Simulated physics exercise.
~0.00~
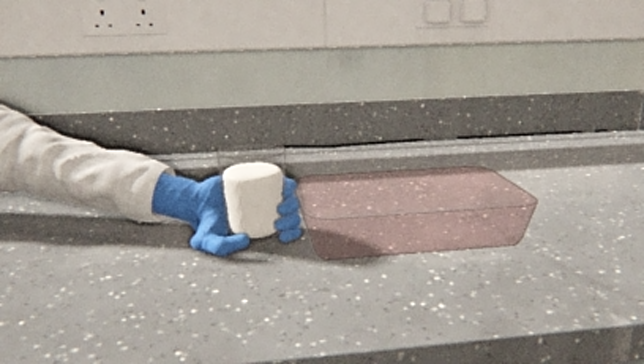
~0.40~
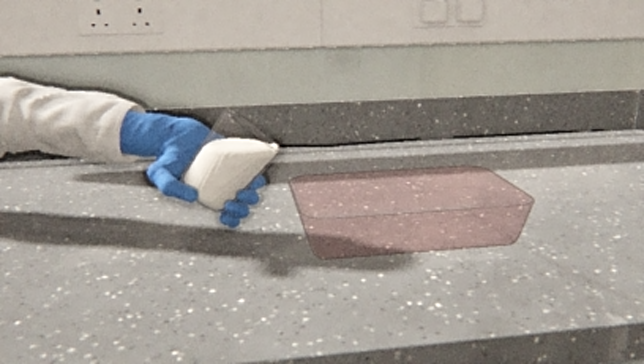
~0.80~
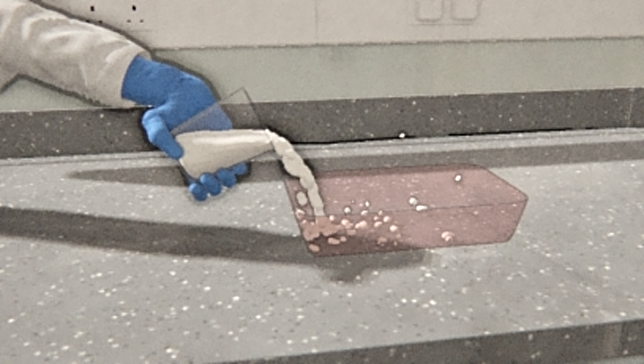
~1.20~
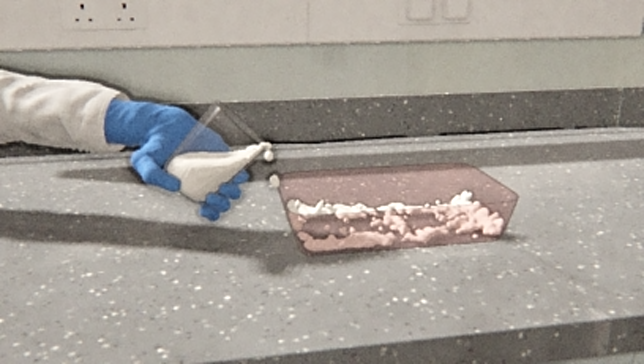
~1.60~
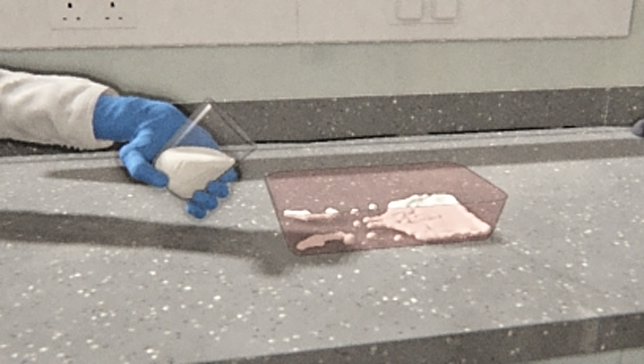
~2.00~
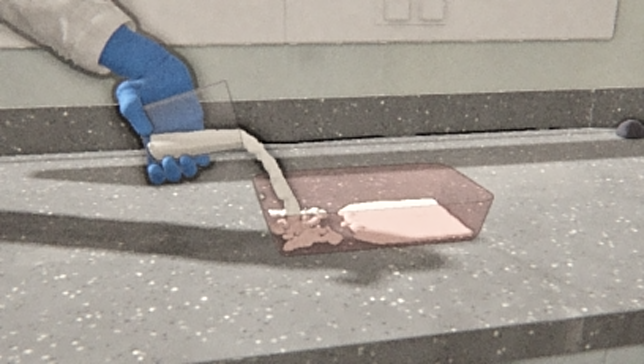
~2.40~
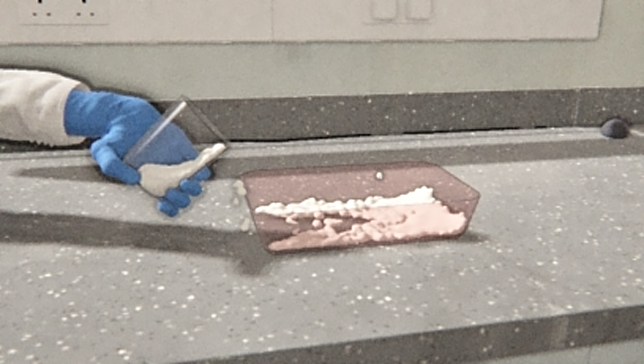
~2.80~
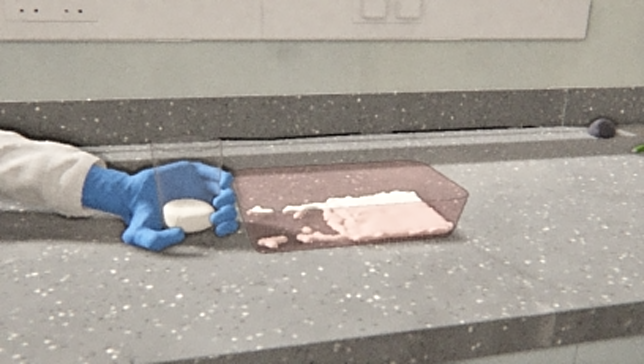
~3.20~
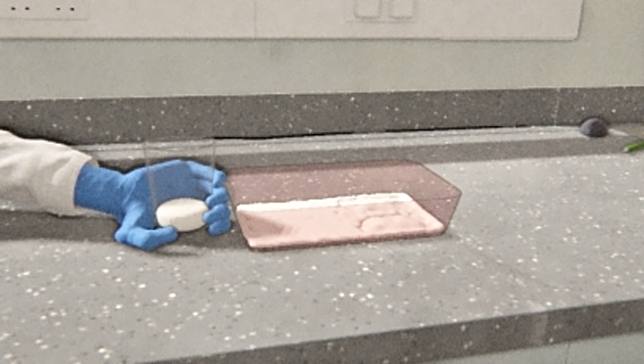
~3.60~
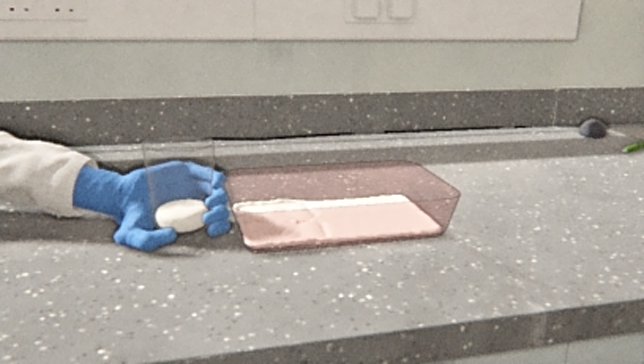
On a speckled grey worktop below a pale wall with sockets, seen from the front and slightly above, a blue-gloved hand in a cream sleeve holds a clear tumbler of white milk left of an empty, see-through pinkish oblong dish. The hand lifts and tips the tumbler, and milk streams into the dish, scattering in blobs. It eases back, then rises and tilts further, pouring a second stream. The view drifts slightly right. Finally the hand sets the tumbler upright beside the dish, a little milk left inside, while a shallow white layer settles across the dish.
